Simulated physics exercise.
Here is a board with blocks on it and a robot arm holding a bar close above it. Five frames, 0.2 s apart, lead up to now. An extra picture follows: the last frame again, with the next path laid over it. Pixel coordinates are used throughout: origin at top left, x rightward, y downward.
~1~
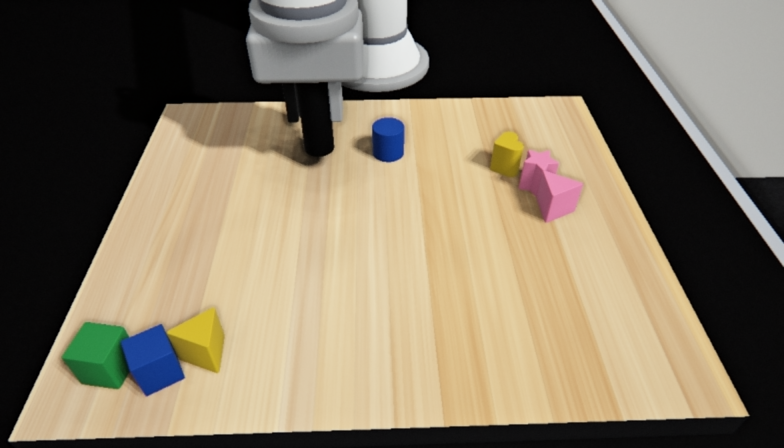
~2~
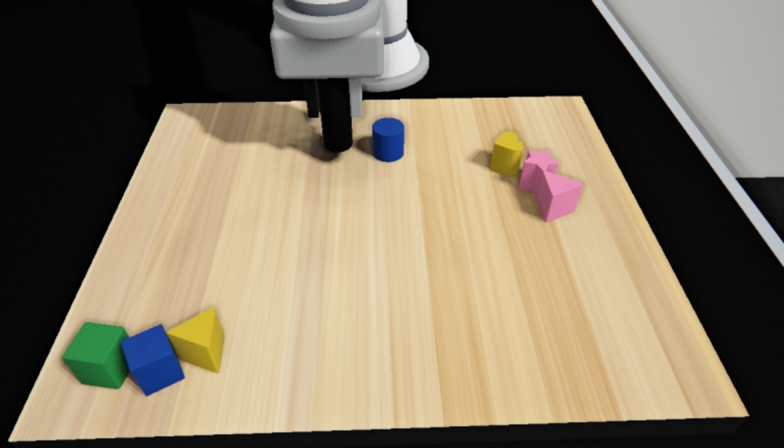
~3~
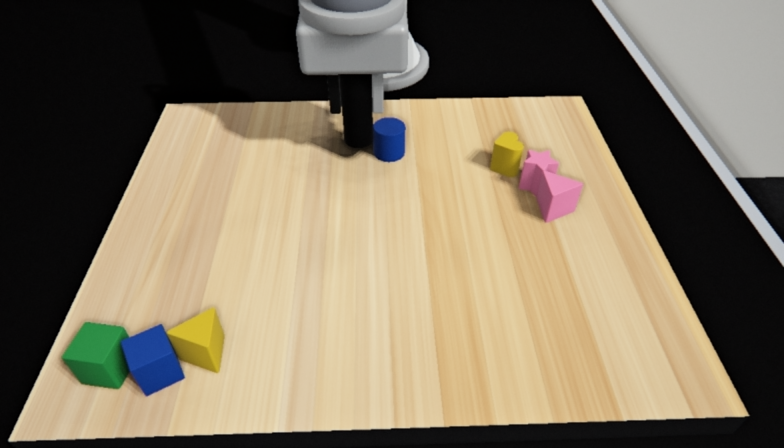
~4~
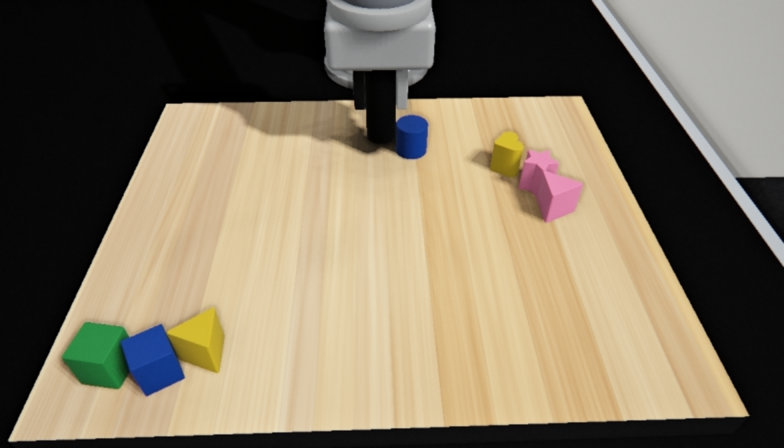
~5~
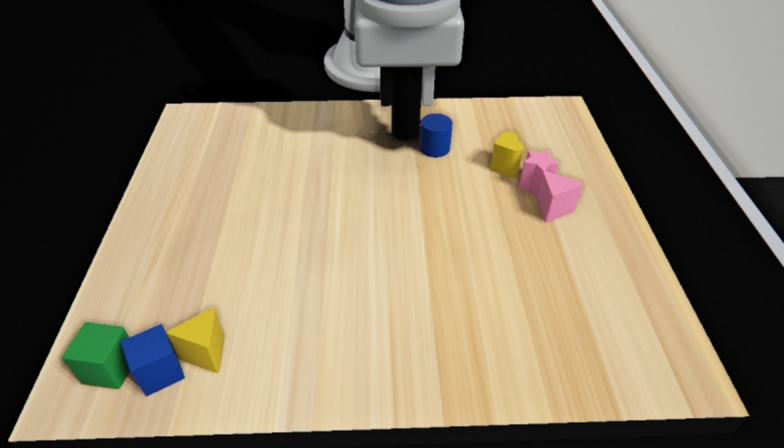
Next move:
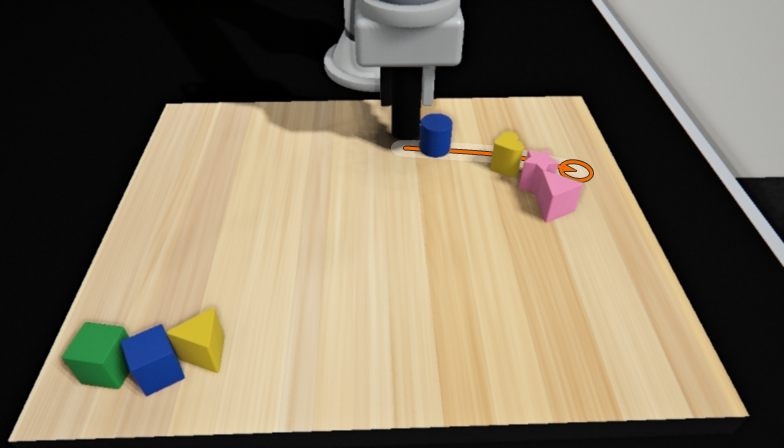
A robot arm holding a dark bar moves right along the far side of a wooden board, reaches a blue cylinder and pushes it a short way right, toward a yellow heart and pink blocks, while the other blocks stay still.
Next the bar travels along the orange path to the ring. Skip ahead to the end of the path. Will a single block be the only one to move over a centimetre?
I believe not.
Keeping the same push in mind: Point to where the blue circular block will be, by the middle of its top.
In the picture, that point is around (546, 117).
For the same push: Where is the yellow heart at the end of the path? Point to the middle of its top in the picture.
Its top middle is near (526, 147).
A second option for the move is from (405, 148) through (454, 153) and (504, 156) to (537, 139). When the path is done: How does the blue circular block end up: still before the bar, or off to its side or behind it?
By then it is in front of the bar.
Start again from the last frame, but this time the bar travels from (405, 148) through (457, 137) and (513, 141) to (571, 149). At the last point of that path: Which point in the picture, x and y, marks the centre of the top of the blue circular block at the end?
I think it will end close to (536, 135).
Drawn move, from (405, 148) by way of (490, 154) to (576, 171).
What follows on the original path. One third of the way, bar (463, 136); blue circular block (494, 121).
Two thirds of the way, bar (521, 142); blue circular block (539, 117); yellow heart (525, 147), turned 70° clockwise.
At the end, bar (581, 155); blue circular block (546, 117); yellow heart (526, 147), turned 75° clockwise; pink star block (543, 160); pink triangular block still.
